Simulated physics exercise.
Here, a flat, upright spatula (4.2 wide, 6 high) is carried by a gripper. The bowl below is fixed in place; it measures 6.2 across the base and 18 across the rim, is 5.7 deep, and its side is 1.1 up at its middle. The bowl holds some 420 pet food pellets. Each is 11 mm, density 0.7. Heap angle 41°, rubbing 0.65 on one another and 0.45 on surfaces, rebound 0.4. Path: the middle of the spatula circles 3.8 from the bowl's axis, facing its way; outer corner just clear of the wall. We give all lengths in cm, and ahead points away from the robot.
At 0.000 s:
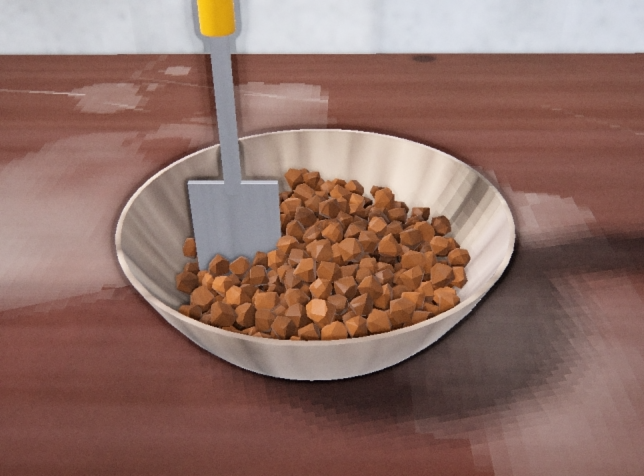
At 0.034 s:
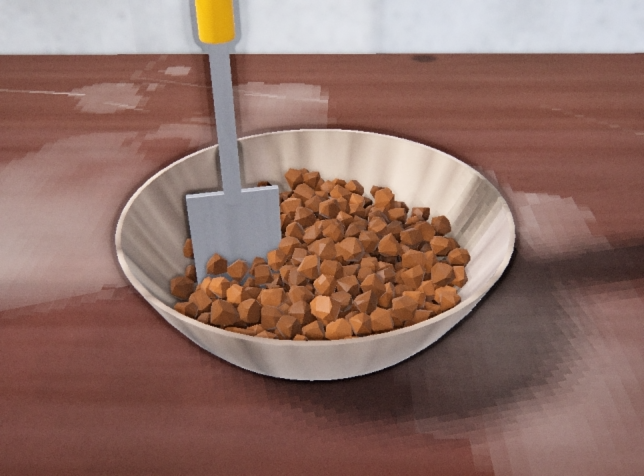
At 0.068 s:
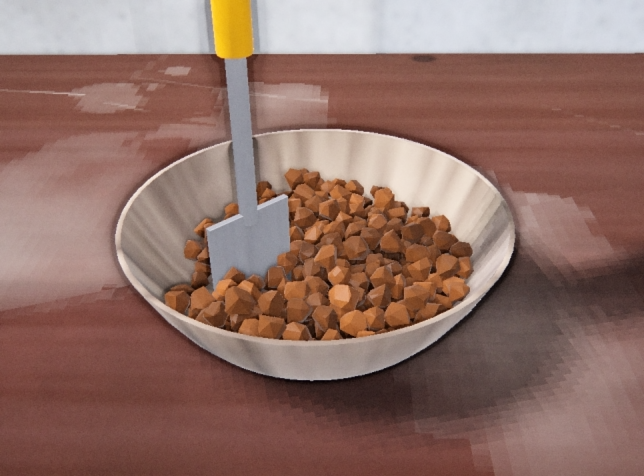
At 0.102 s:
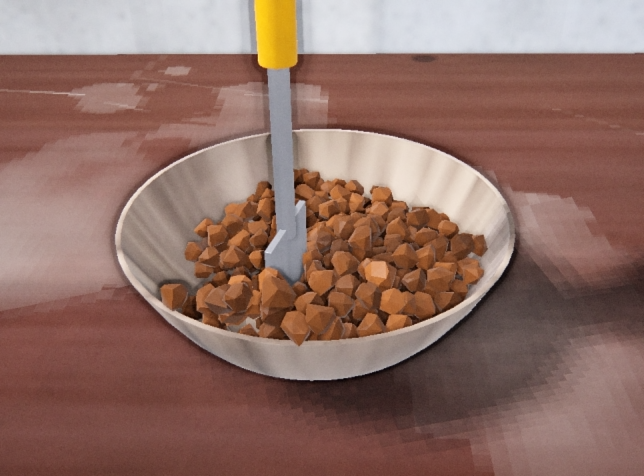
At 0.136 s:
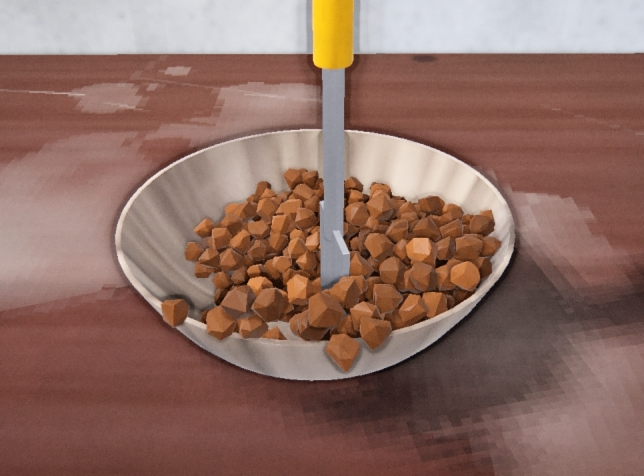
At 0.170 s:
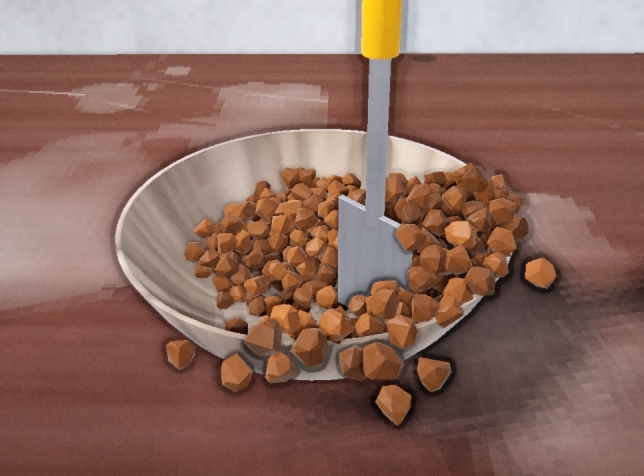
We see a gray spatula with a yellow handle sweep from left to right through a pale bowl of brown pellets, turning as it goes and pushing them up the right side, while several drop over the near rim.
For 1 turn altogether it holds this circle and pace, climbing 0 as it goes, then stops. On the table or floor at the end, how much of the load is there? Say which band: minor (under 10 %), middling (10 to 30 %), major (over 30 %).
Band: Major.
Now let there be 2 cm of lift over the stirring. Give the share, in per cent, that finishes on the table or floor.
30 per cent, roughly.
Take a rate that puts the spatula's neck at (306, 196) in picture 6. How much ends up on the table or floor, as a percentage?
Something like 20 percent, roughly.
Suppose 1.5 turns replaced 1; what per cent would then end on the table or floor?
It would be around 45 per cent.
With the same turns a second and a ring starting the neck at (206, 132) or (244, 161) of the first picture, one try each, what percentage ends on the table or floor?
Roughly 40 % and 30 %.
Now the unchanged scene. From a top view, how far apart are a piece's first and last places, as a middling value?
9 cm.
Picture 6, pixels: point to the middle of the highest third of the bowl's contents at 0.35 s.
Around (227, 179).
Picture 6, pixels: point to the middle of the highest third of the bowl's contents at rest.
(227, 302).
By 0.26 s, 218° round, highest piece 12 above the table; 356 in the bowl, 16 on the table or floor, 50 in flight or on the tool.
By 0.35 s, 301° round, highest piece 10 above the table; 308 in the bowl, 62 on the table or floor, 52 in flight or on the tool.
By 0.60 s, 0° round, highest piece 6 above the table; 262 in the bowl, 160 on the table or floor.
By 1.30 s, 0° round, highest piece 6 above the table; 262 in the bowl, 160 on the table or floor.
Final count, 262 in the bowl, 160 on the table or floor. That is 38 % on the table or floor.
